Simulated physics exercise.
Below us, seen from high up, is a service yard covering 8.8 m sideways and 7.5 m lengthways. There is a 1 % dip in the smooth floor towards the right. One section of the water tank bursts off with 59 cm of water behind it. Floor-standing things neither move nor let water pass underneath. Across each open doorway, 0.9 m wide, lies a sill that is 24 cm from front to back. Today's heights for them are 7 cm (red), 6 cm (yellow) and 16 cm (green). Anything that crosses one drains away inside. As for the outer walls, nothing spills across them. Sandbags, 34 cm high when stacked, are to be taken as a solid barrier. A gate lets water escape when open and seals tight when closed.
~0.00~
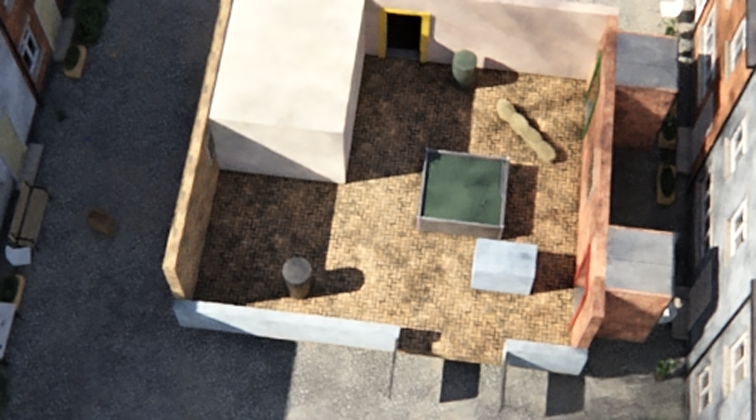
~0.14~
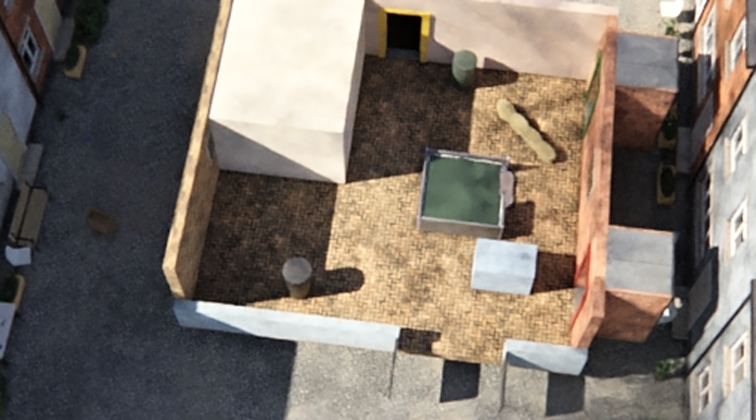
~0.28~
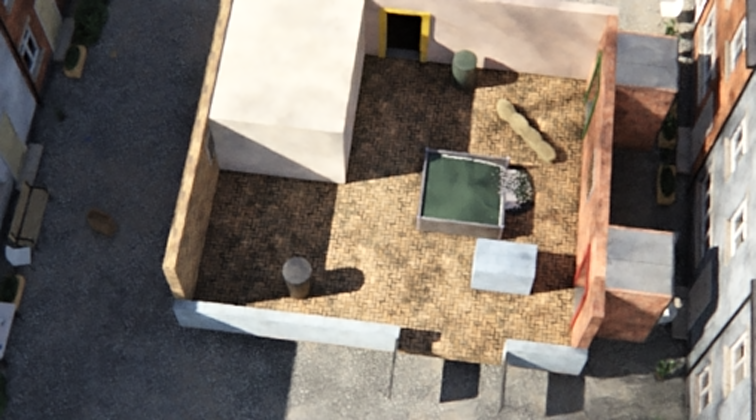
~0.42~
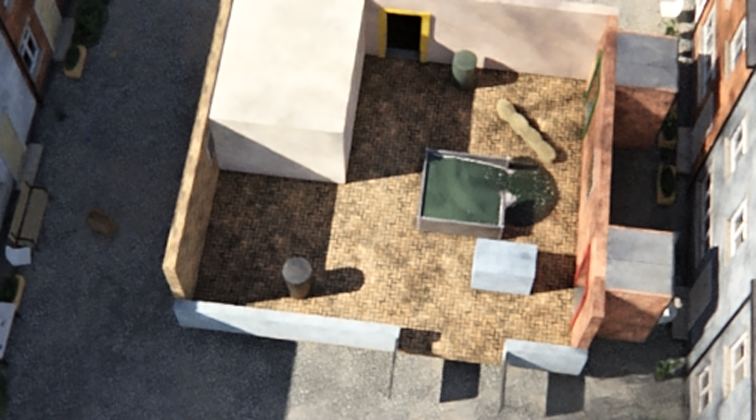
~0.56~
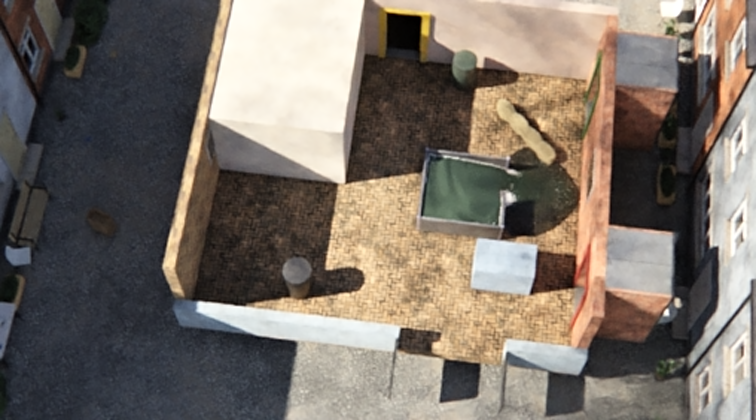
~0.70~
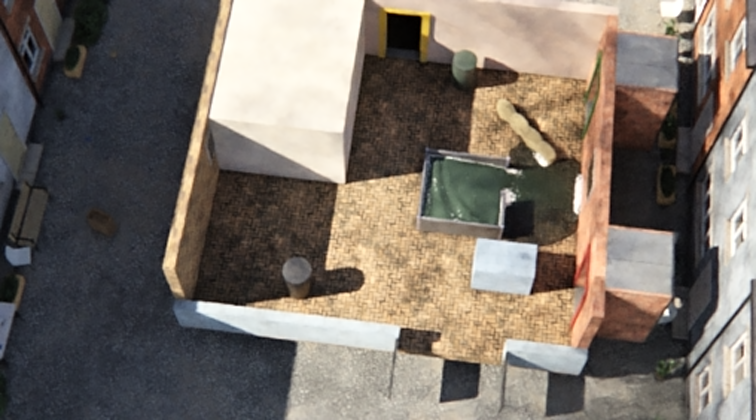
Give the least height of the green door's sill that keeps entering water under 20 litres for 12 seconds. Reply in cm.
Roughly 6 cm.
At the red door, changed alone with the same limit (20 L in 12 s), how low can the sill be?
For red, a step near 7.5 cm.
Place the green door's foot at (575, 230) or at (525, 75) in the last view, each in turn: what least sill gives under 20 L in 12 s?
About 17 cm, then about 7.0 cm.
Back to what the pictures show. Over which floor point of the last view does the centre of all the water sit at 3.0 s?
My guess is close to (504, 196).
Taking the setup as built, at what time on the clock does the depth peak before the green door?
That happens close to 10.0 s on the clock.
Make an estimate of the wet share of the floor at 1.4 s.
Wet share: Near 10 %.
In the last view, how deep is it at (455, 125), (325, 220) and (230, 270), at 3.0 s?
The three readings, in order, are 2, 0 and 0 cm.
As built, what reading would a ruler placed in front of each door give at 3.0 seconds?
Depths, in cm - red: 6, yellow: 0, green: 7.
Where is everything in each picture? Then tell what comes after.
The water tank at (464, 189) is whole and still, 59 cm deep; the green door at (592, 99) is dry, in the first picture.
The front is at (512, 205), 0.3 m from the gap at (503, 185); 0.1 m2 of floor is wet, 59 cm left at the back, in the second picture.
The front is at (532, 198), 0.7 m from the gap at (503, 185); 0.6 m2 of floor is wet, 59 cm left at the back, in the third picture.
The front is at (554, 201), 1.3 m from the gap at (503, 186); 1.6 m2 of floor is wet, 59 cm left at the back, in the fourth picture.
Water pours out at (503, 185) and has run 1.8 m, to (574, 203); about 5 cm deep outside, 57 cm at the back, in the fifth picture.
Water pours out at (503, 185) and has run 1.9 m, to (581, 169); about 5 cm deep outside, 50 cm at the back; the green door at (592, 99), 2.9 m from the gap, is still 1.3 m from the nearest water, in the sixth picture.
After 1.4 s water covers 10 % of the floor, deepest (38 cm) near (576, 177); 3 cm at the green door, 0 litres in over its 16 cm sill.
After 3.0 s water covers 30 % of the floor, deepest (23 cm) near (575, 197); 7 cm at the green door, 0 litres in over its 16 cm sill.
After 12.0 s water covers 80 % of the floor, deepest (9 cm) near (575, 183); 7 cm at the green door, 0 litres in over its 16 cm sill.
At the green door as built, the water arrived by 1.4 s and peaked near 10 cm at 10.0 s.
Run again over the same 12 s with other heights there, 25 litres in over 5.5 cm, 15 litres over 6.5 cm. The limit of 20 litres is kept from about 6 cm up.
